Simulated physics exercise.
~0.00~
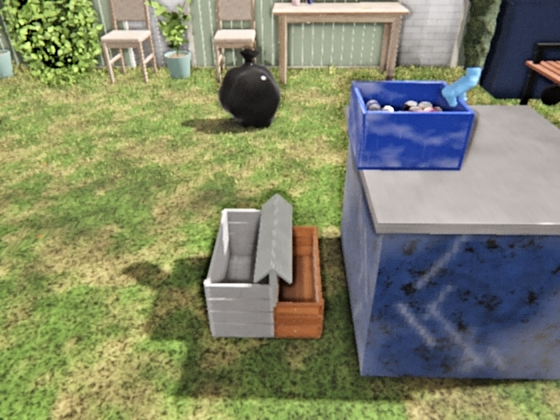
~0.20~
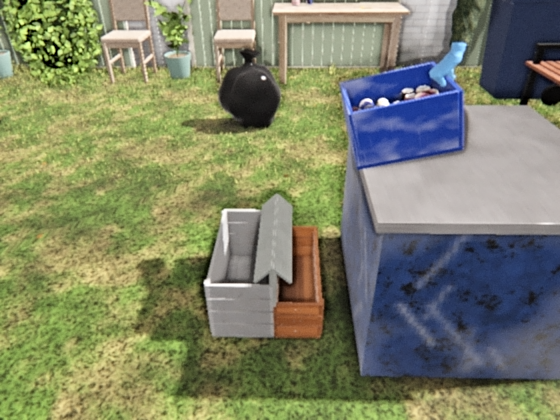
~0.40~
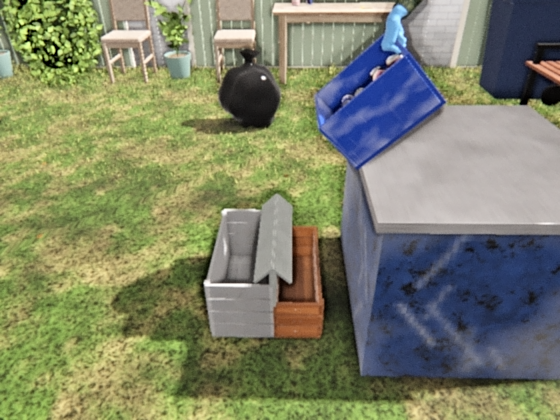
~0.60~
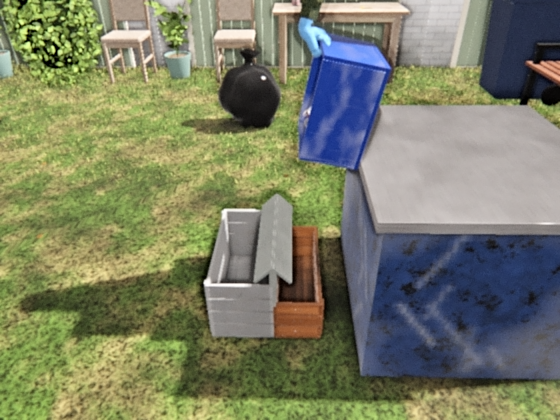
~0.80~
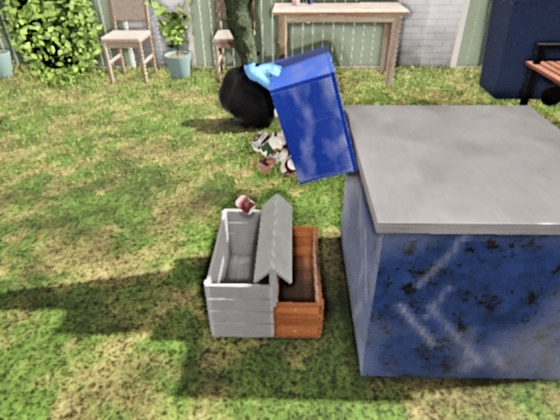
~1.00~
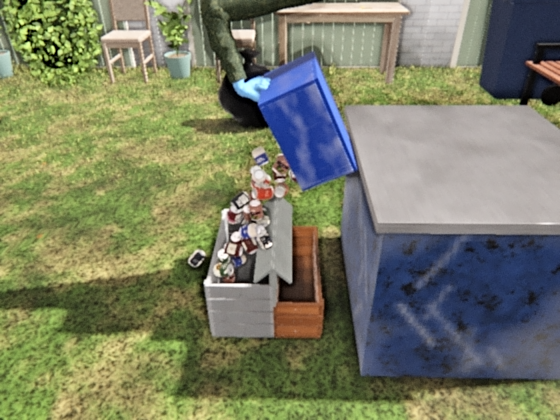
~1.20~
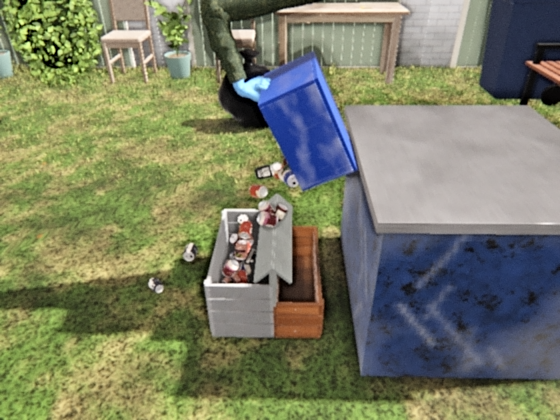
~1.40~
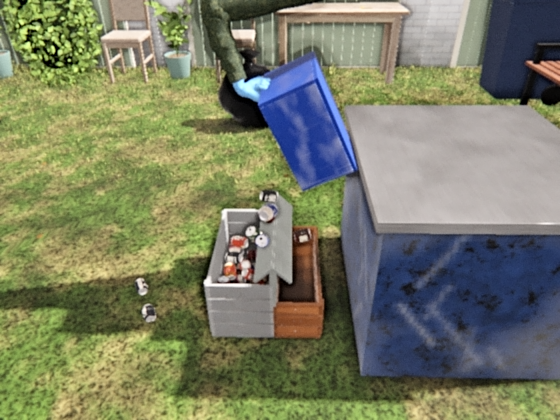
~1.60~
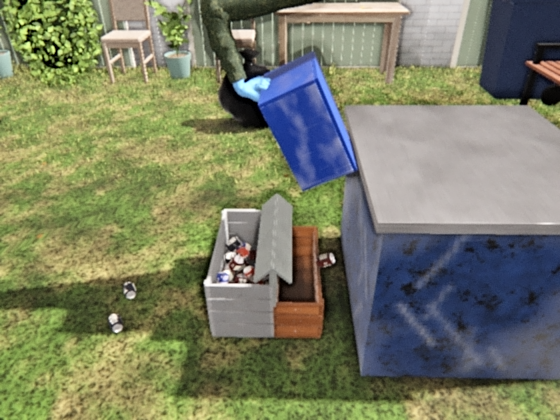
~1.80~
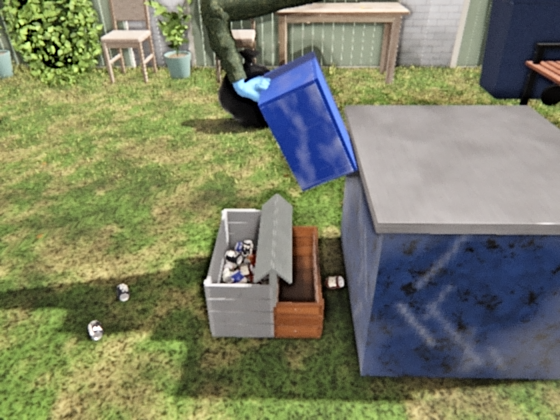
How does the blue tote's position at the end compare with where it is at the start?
At the start the blue tote sits upright on top of the bench. By the end it is further left, held tipped over past the bench's left edge with its open side facing down and to the left.
